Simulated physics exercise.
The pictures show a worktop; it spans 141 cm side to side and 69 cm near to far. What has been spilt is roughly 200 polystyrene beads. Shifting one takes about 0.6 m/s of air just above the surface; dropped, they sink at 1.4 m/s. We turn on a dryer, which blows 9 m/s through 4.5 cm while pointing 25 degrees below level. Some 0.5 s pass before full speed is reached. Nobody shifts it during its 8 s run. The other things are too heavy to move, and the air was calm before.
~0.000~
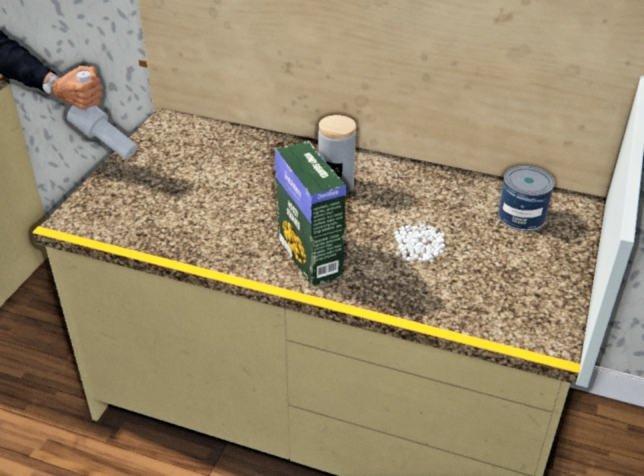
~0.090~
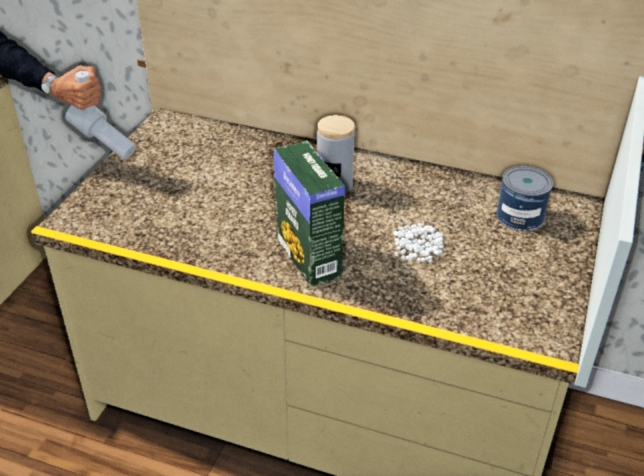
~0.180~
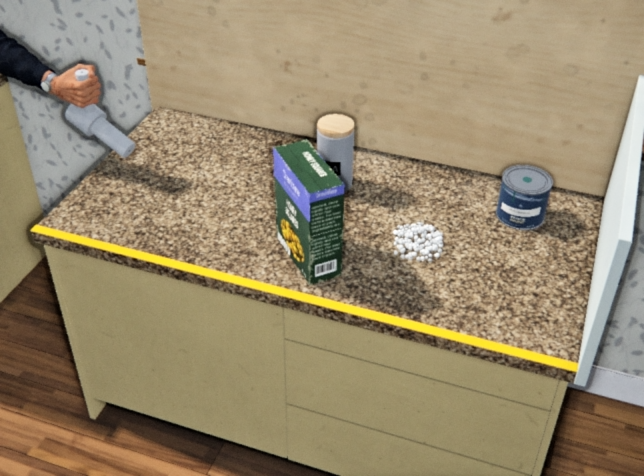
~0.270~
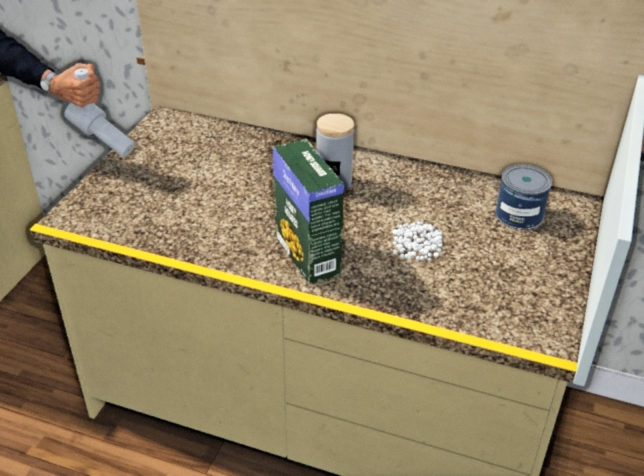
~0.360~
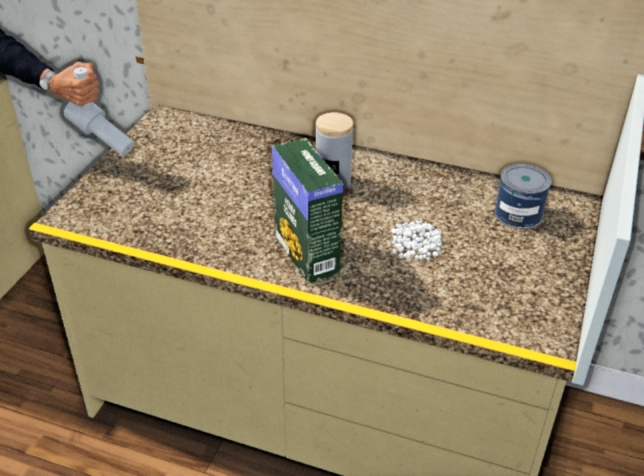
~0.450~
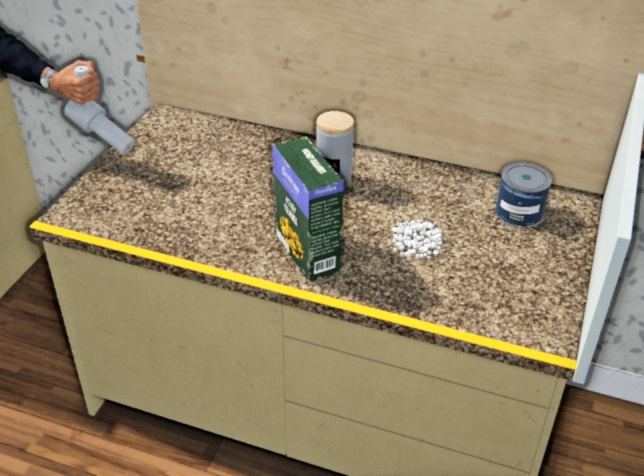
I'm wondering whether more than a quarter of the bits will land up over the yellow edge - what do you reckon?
Odds are the amount swept past that edge ends up above a quarter.
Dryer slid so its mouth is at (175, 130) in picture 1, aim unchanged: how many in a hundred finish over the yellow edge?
Estimate: About 40 %.
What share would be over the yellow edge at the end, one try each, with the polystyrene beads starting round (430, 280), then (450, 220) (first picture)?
Taking the two spots in order, you'd get 5 percent and then 2 percent.
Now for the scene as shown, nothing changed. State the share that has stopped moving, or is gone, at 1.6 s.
The share is near 1 per cent.
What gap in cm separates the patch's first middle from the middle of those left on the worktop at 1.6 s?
Roughly 45 centimetres.
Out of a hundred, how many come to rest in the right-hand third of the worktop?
40 %.
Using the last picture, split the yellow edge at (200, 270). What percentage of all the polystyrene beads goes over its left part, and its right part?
0 % left and 60 % right.
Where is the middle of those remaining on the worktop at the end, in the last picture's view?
Around (546, 291).
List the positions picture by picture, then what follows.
In the first picture, the middle of the polystyrene beads is near (418, 243), none has stirred yet and the mouth of the dryer is at (131, 152).
In the second picture, the middle of the polystyrene beads is near (416, 243), none has stirred yet and the yellow edge is centred on (280, 296).
In the third picture, the middle of the polystyrene beads is near (416, 242), none has stirred yet, the top of a carton is at (308, 165) and the top of a tin is at (527, 179).
In the fourth picture, the middle of the polystyrene beads is near (415, 242) and none has stirred yet.
In the fifth picture, the middle of the polystyrene beads is near (414, 241) and none has stirred yet.
In the sixth picture, the middle of the polystyrene beads is near (415, 239) and none has stirred yet.
After 1.6 s, 99 % are on the move or not yet settled, 0 % are over the yellow edge; the middle of those still in play is near (582, 299).
After 2.6 s, 60 % are on the move or not yet settled, 44 % are over the yellow edge; the middle of those still in play is near (531, 290).
After 4.4 s, 42 % are on the move or not yet settled, 50 % are over the yellow edge; the middle of those still in play is near (503, 281).
After 8.0 s, at the end, 61 % are over the yellow edge; the middle of those still in play is near (546, 291).
